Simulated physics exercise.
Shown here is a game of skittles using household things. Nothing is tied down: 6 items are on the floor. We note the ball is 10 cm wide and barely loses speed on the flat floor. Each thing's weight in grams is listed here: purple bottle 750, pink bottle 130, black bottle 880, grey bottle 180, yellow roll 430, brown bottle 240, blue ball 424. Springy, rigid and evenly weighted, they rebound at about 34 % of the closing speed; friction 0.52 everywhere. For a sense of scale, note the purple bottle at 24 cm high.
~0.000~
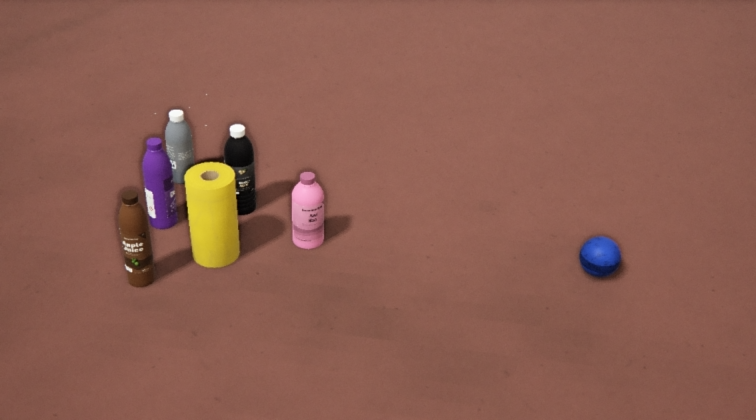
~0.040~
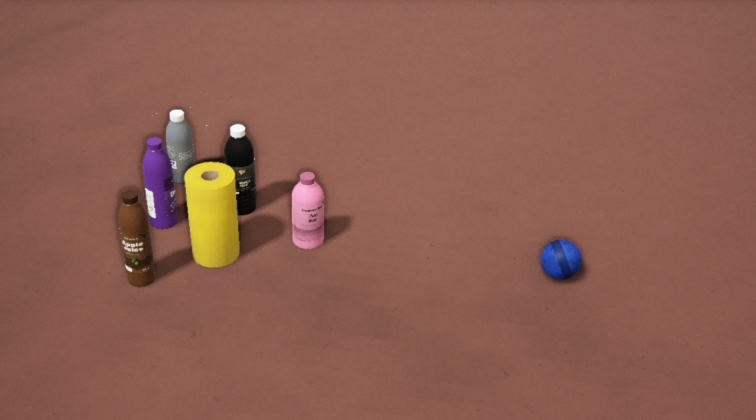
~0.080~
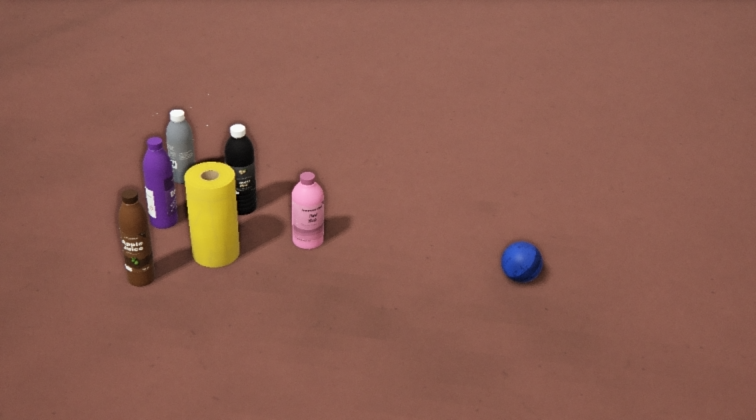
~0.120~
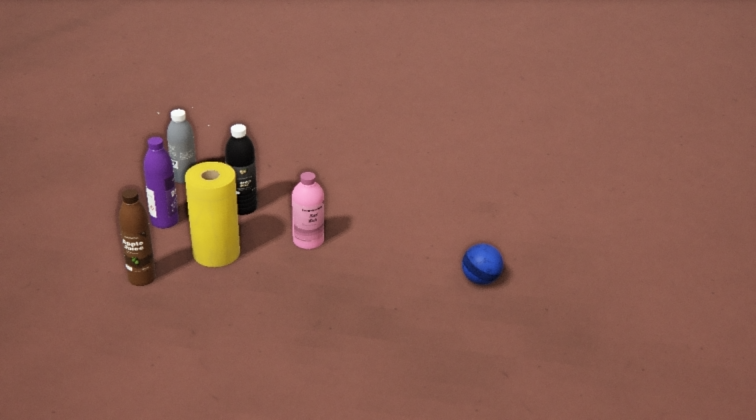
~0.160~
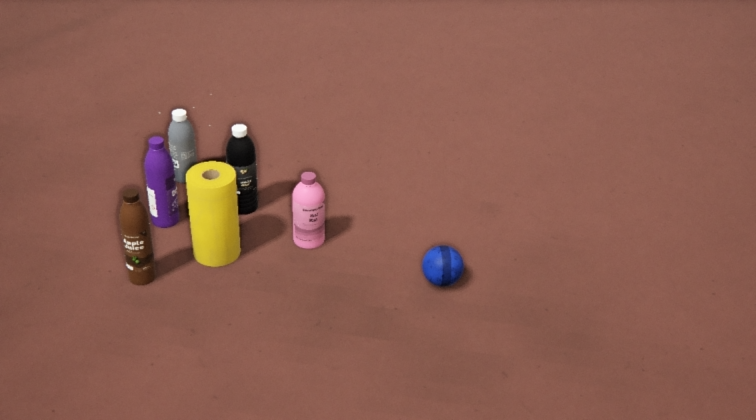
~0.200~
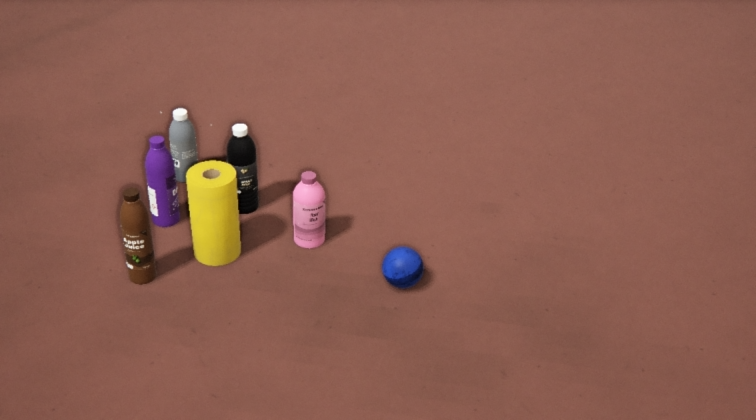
A blue ball rolled steadily from right to left across a flat reddish-brown floor, drawing closer to a pink bottle beside a yellow roll and four other bottles, all of which stayed still.
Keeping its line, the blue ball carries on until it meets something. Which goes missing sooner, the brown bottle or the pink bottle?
Former.
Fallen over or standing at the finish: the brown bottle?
Here's what happens: The brown bottle comes down.
After 0.70 s, ball 158 cm along; brown bottle 38° off upright near (97, 210).
After 1.30 s, brown bottle on its side near (80, 224).
In the end (1.9 s), toppled on the floor, brown bottle; the other 5 under 8 cm from the start. At the end, from the last picture's camera, brown bottle near (78, 225), pink bottle near (309, 208). Brown bottle went at 0.70 s; pink bottle was never lost.
